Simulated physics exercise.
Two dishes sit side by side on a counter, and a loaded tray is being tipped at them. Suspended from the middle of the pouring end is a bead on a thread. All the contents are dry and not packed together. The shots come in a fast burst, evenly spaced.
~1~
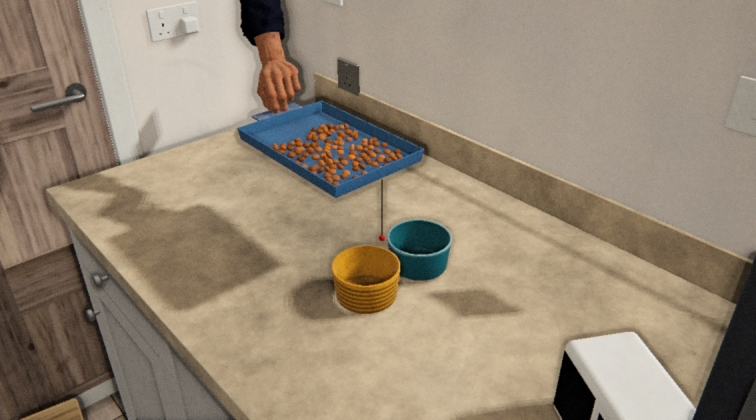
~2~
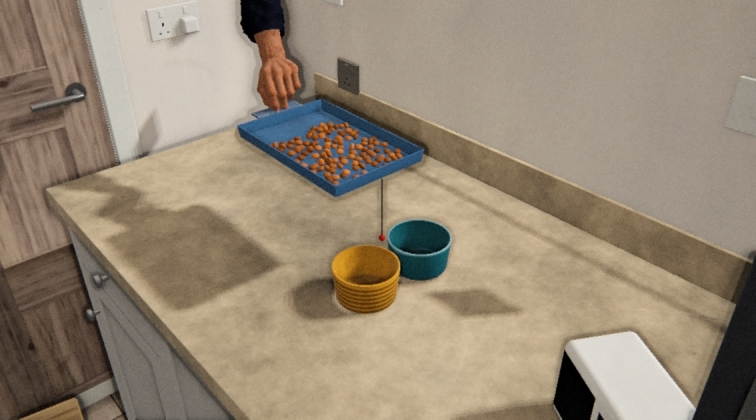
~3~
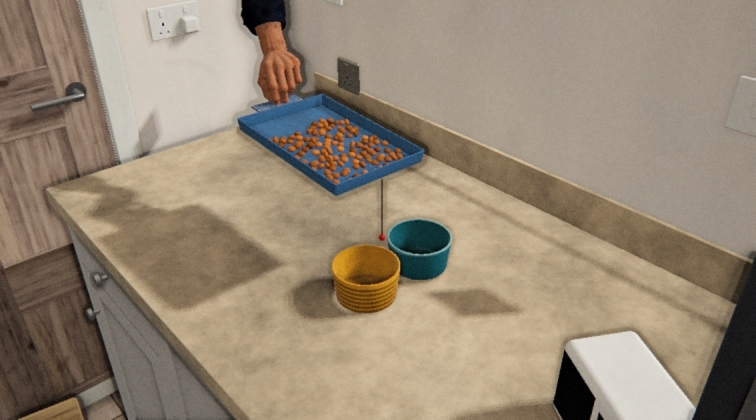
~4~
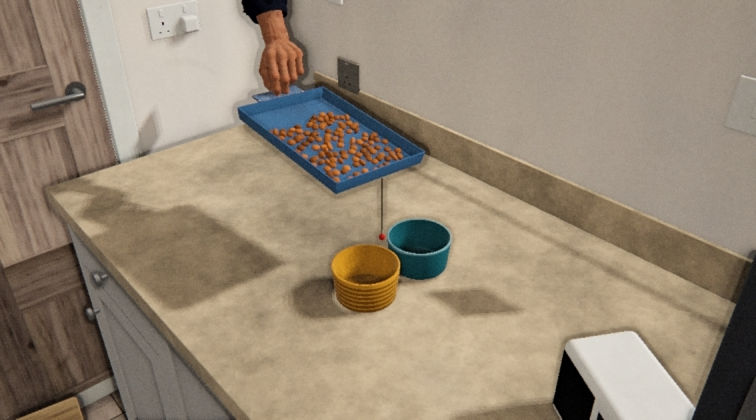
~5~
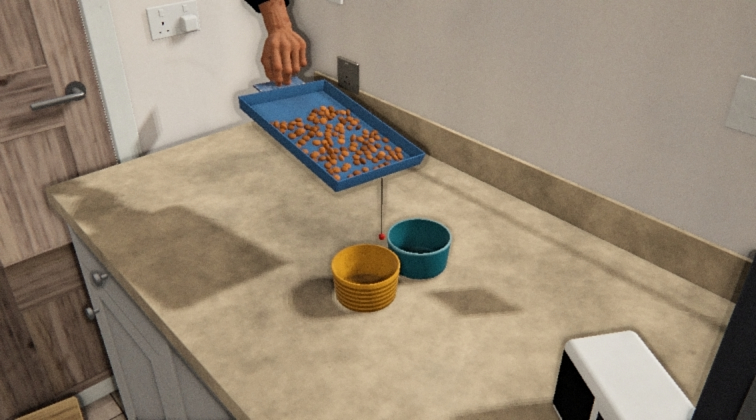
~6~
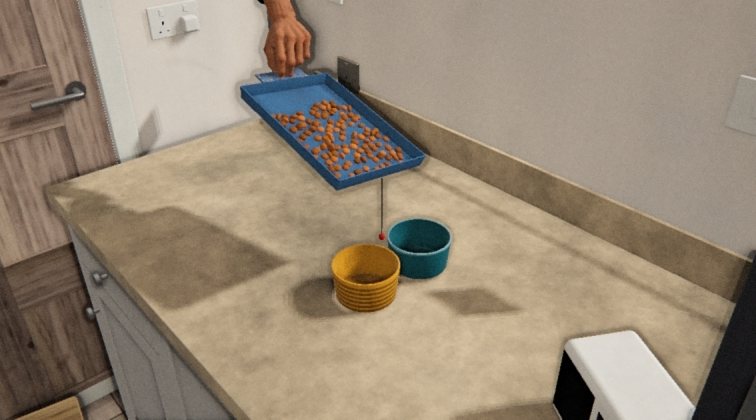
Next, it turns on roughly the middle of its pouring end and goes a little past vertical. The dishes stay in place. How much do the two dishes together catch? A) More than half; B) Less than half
A.
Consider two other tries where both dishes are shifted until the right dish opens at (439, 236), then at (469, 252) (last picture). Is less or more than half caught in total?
A majority, then a minority.
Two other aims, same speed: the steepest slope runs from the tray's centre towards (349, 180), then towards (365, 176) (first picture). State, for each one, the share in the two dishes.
Respectively 70 and 60 in a hundred.
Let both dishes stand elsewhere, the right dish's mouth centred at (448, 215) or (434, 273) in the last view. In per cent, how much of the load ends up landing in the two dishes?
Around 70 and then 10 per cent.
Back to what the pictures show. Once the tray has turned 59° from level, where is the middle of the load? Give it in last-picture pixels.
In the last view the centre sits at roughly (385, 140).
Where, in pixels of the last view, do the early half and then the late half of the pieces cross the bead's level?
Early-half point (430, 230); late-half point (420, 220).
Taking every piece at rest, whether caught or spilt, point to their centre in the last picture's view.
Resting centre, last frame: Roughly (423, 259).
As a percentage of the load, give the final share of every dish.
The left dish keeps near 0 in a hundred, the right dish near 90 in a hundred.
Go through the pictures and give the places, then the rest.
In the first picture, corners of the pouring end (336, 185) and (421, 149), level; middle of the load (340, 153), bits of cat kibble; left dish (388, 293); right dish (442, 263); bead on its thread (382, 238).
In the second picture, corners of the pouring end (336, 185) and (421, 149), level; middle of the load (340, 152).
In the third picture, corners of the pouring end (336, 184) and (422, 150), tipped barely, lowest at the right corner; middle of the load (340, 149).
In the fourth picture, corners of the pouring end (337, 182) and (422, 151), tipped a little, lowest at the right corner; middle of the load (340, 145).
In the fifth picture, corners of the pouring end (338, 180) and (423, 153), tipped a little, lowest at the right corner; middle of the load (341, 141).
In the sixth picture, corners of the pouring end (340, 179) and (423, 155), tipped clearly, lowest at the right corner; middle of the load (342, 138); left dish (388, 292); right dish (441, 261).
Just after the last frame, tray tipped steeply; every one on the tray.
A moment on, tray tipped right over; almost all on the tray; about a tenth in the right dish; just a few outside both; about a tenth in the air.
Further on, tray tipped past a quarter turn; the larger part in the right dish; about a tenth outside both.
When it is over, tray tipped past a quarter turn; not one in the left dish; the larger part in the right dish; about a tenth outside both.
